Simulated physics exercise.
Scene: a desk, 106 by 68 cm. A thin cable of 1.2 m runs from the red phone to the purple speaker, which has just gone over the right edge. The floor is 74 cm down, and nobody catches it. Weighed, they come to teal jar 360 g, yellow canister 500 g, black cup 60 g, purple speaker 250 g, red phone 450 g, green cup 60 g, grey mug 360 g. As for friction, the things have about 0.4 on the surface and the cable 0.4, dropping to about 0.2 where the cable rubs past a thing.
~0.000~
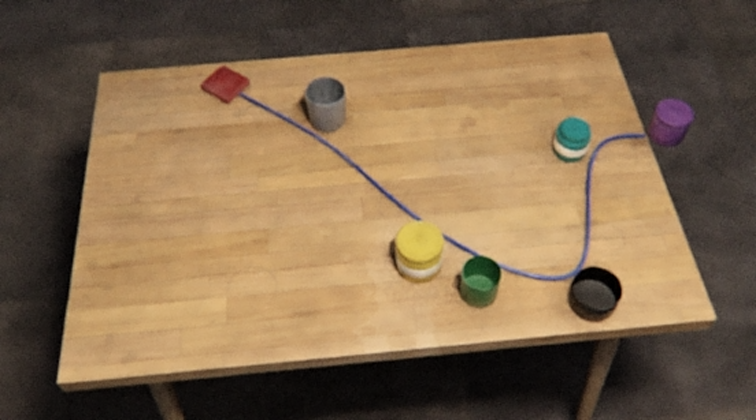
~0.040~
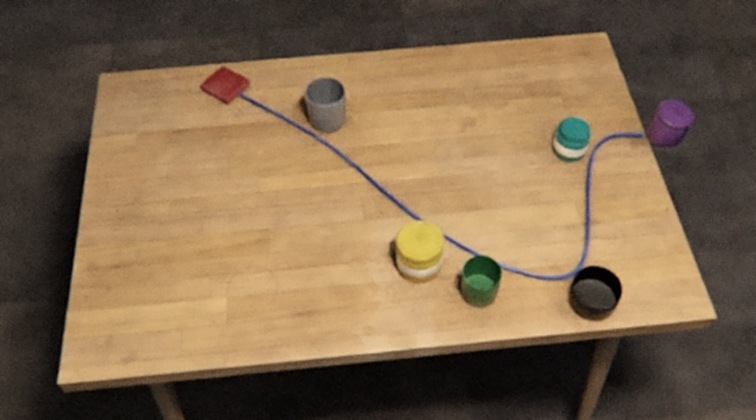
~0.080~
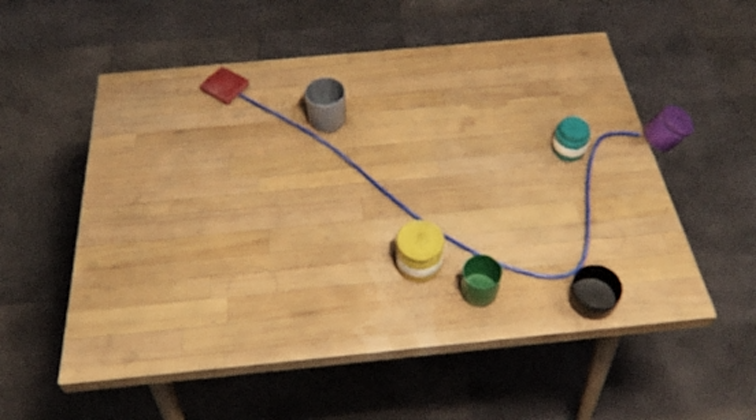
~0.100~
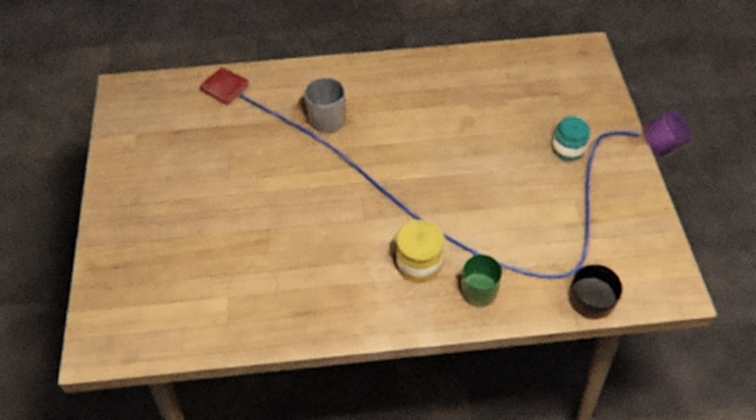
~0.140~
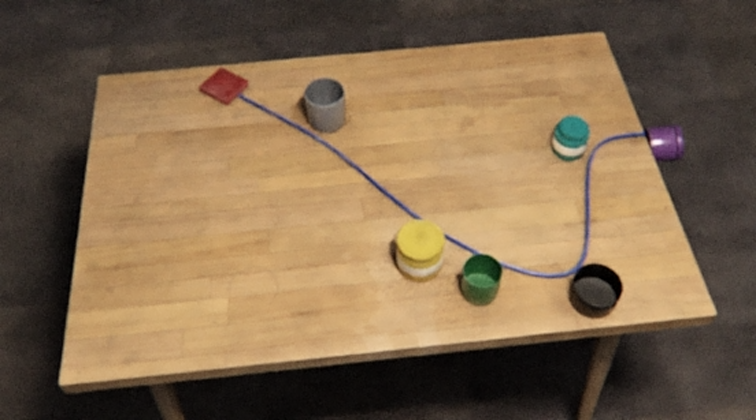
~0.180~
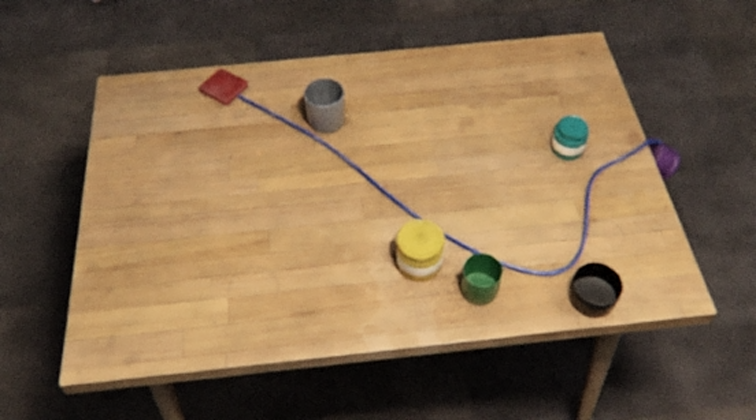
The footage shows a wooden table holding jars, cups, a grey mug and a flat red object joined by a blue cable to a purple cup-like object, which tilts and drops below the right edge, shifting the cable's near section.
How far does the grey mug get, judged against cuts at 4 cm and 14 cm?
It gets less than 4 cm.
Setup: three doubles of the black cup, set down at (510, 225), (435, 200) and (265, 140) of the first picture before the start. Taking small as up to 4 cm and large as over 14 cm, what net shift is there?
In that order we get a big shift, a big shift and a slight shift.
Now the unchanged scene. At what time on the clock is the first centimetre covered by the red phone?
Red phone: 0.40 s.
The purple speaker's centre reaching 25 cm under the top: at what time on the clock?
Time: 0.28 s.
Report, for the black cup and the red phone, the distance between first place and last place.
Black cup: 0 cm; red phone: 8 cm.
By 0.4 s, the cable's tail end at (249, 100); grey mug 1 cm off its start, purple speaker over the edge, red phone 2 cm off its start.
By 0.7 s, the cable's tail end at (251, 101); grey mug 1 cm off its start, purple speaker over the edge, red phone 3 cm off its start.
By 0.9 s, the cable's tail end at (256, 103); grey mug 1 cm off its start at (326, 88), purple speaker over the edge, red phone 4 cm off its start at (239, 91).
By 1.2 s, the cable's tail end at (263, 106); grey mug 1 cm off its start, purple speaker over the edge, red phone 6 cm off its start.
By 2.4 s, the cable's tail end at (275, 111); grey mug 1 cm off its start at (326, 88), red phone 9 cm off its start at (258, 99), purple speaker over the edge.
